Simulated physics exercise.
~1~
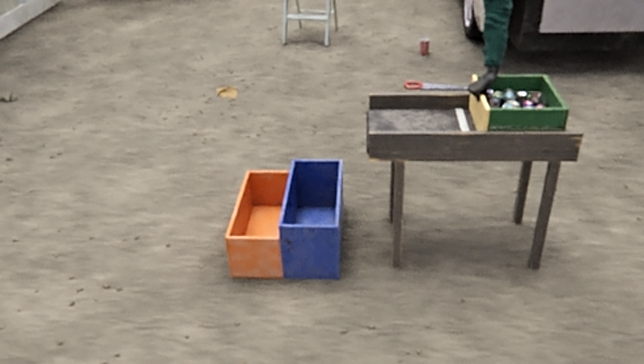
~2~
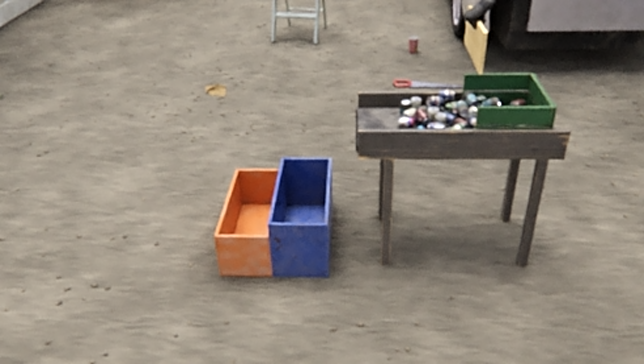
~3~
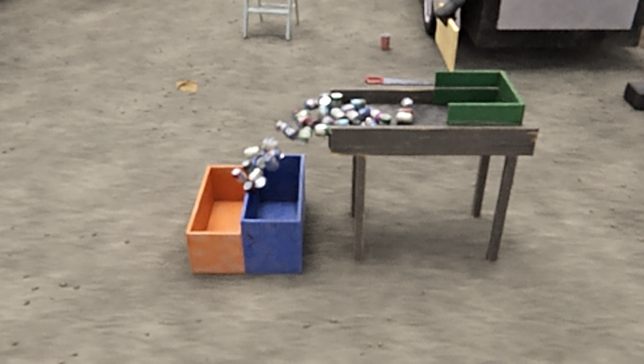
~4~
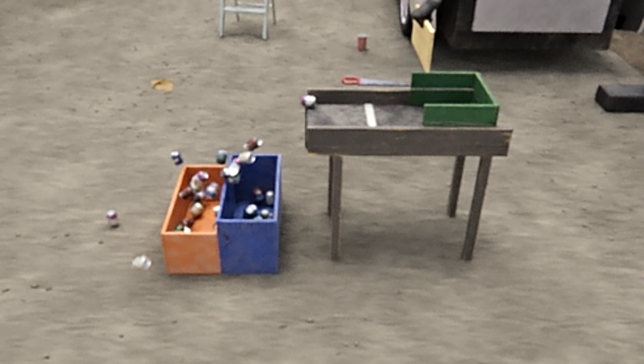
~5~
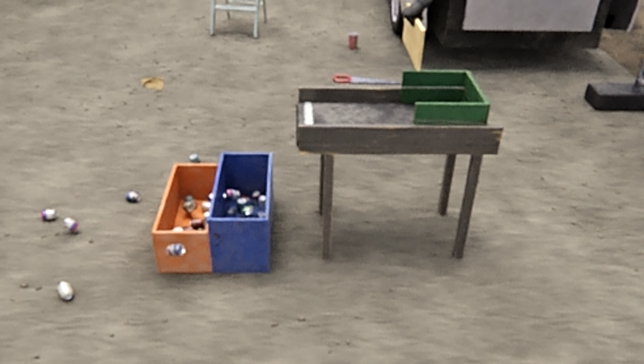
Small cans sliding left from a green pen along a raised belt, dropping into blue and orange bins, several scattering on the ground.
